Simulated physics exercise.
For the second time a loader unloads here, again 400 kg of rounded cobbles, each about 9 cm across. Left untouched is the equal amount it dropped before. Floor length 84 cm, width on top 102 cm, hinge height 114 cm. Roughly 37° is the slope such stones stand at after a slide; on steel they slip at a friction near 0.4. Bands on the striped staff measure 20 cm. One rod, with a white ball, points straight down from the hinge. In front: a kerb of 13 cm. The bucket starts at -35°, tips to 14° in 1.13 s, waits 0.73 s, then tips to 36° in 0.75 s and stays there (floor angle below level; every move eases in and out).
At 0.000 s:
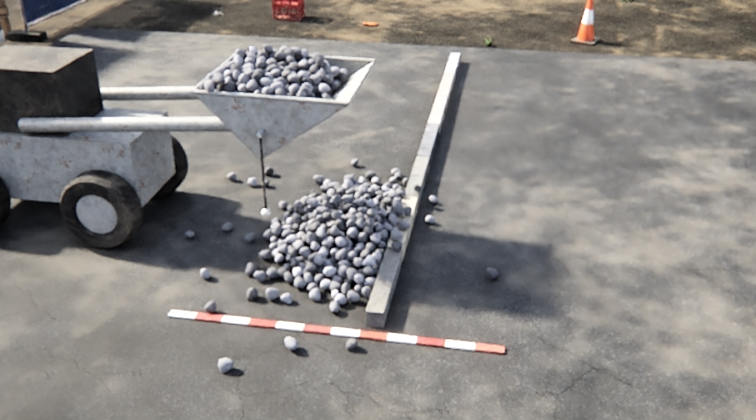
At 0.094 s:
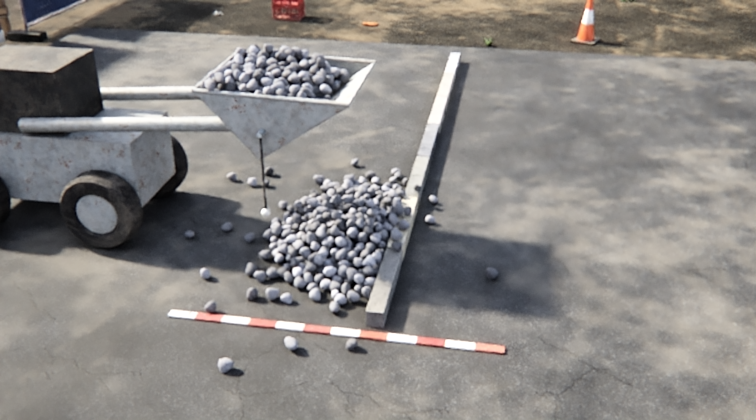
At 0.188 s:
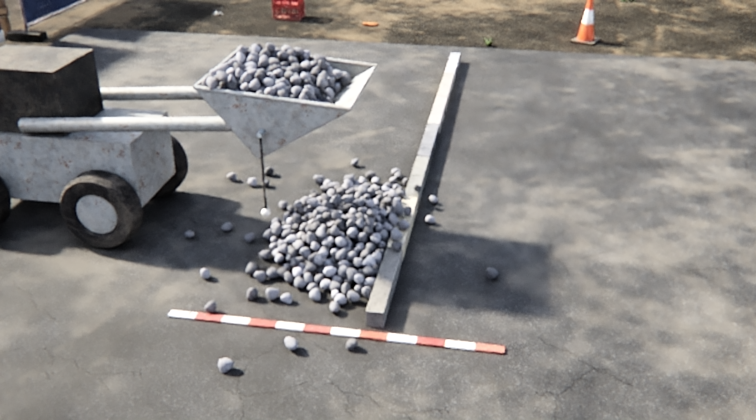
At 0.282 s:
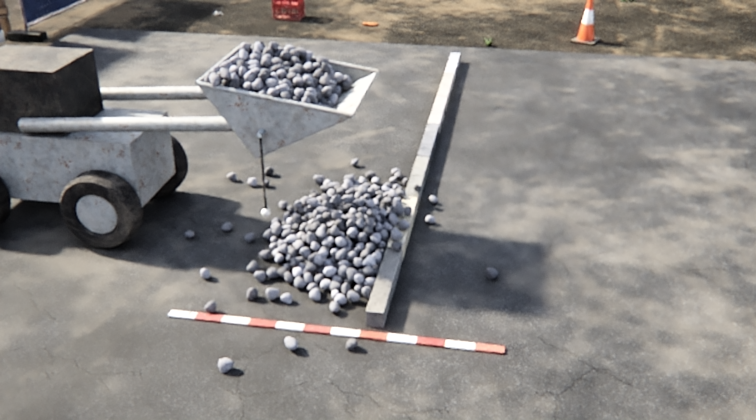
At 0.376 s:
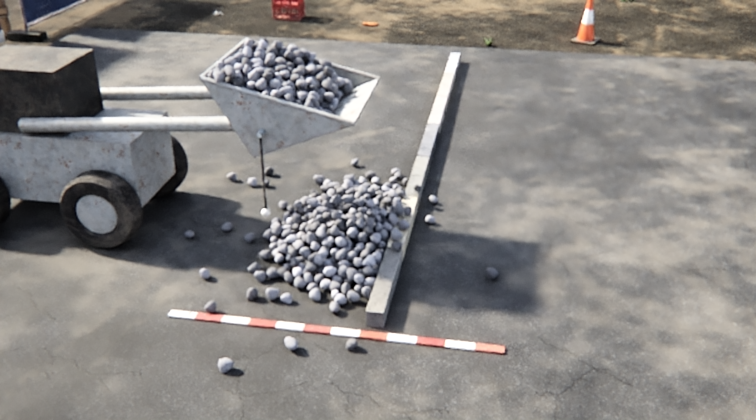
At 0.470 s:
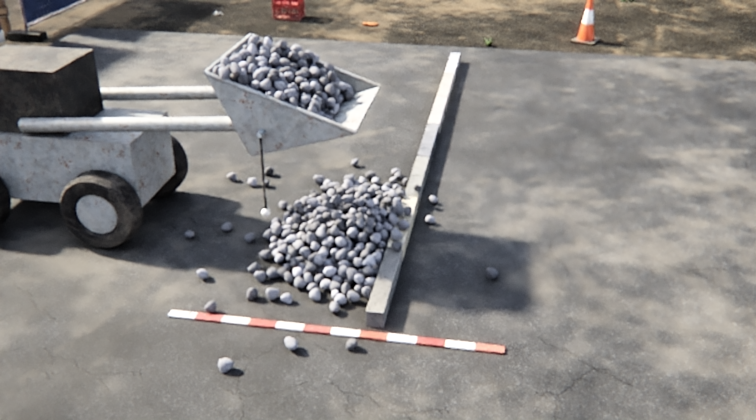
Wheeled loader slowly tilting its raised bucket of grey cobbles down towards the right, above a still pile against a kerb.
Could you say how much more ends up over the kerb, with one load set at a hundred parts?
I'd put it at 50 parts in every hundred.
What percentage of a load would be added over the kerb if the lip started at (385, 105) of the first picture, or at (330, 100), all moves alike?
Around 85 and 30 percent respectively.
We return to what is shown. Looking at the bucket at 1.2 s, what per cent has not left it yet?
Close to 95 in a hundred is still held.
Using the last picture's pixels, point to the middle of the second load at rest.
The centre sits about (405, 227).
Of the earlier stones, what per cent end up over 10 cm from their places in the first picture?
I'd say roughly 0 per cent of them.
After 0.9 s the floor is at 6°; in per cent of one load, 100 in the bucket, 100 on this side of the kerb, 1 over the kerb; the foremost stones are at (422, 223).
After 1.2 s the floor is at 14°; in per cent of one load, 93 in the bucket, 107 on this side of the kerb, 1 over the kerb; the foremost stones are at (422, 223).
After 3.1 s the floor is at 36°; in per cent of one load, 2 in the bucket, 158 on this side of the kerb, 41 over the kerb; the foremost stones are at (547, 232).
After 5.7 s the floor is at 36°; in per cent of one load, 0 in the bucket, 151 on this side of the kerb, 50 over the kerb; the foremost stones are at (547, 232). Net gain over the kerb, 50.
